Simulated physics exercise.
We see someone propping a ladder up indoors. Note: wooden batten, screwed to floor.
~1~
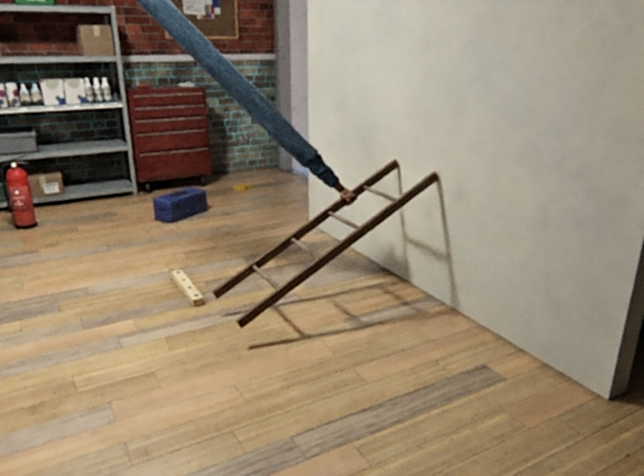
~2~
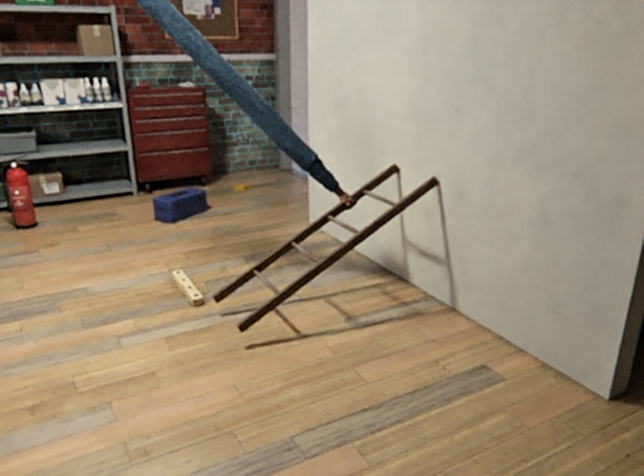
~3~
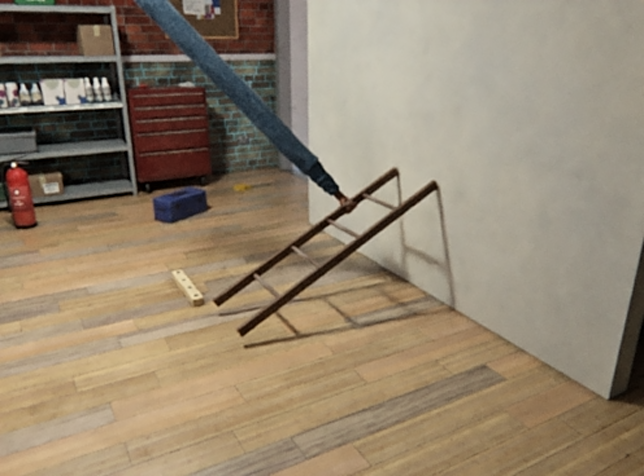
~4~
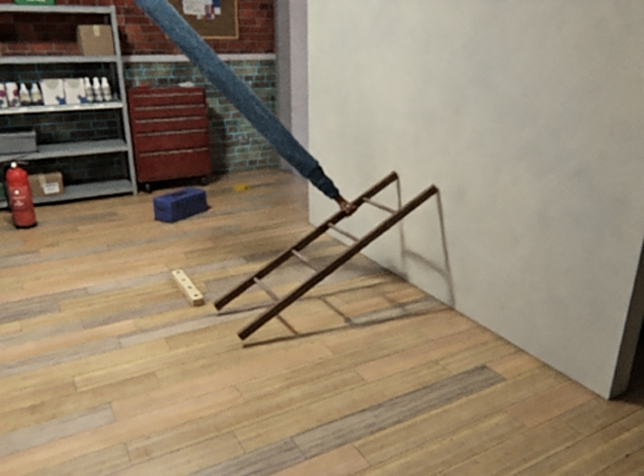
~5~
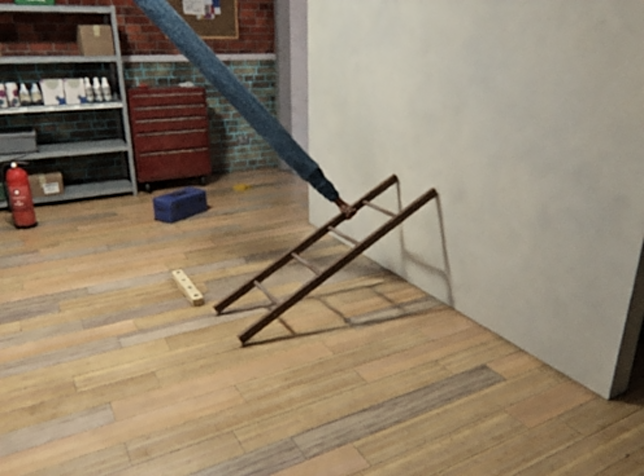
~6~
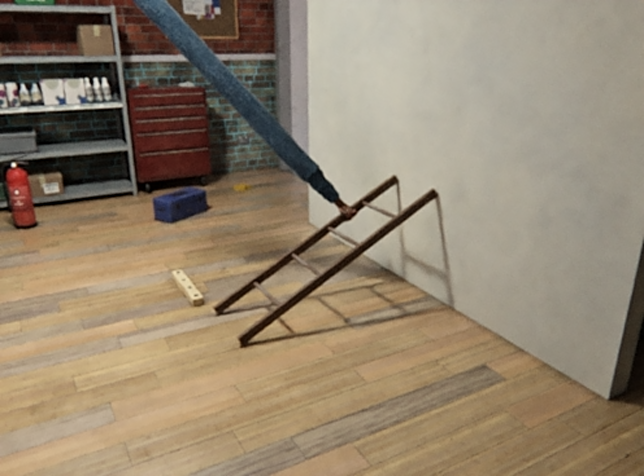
A small brown ladder leaning toward a pale wall, lowering slightly as a blue-sleeved arm grips its far rail.
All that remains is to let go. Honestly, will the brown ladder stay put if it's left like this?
No, it slips.
Then, 0.34 s later than the last frame, brown ladder tilted by 14° near (318, 277).
When it is over, the brown ladder slides out and falls, near (315, 303).
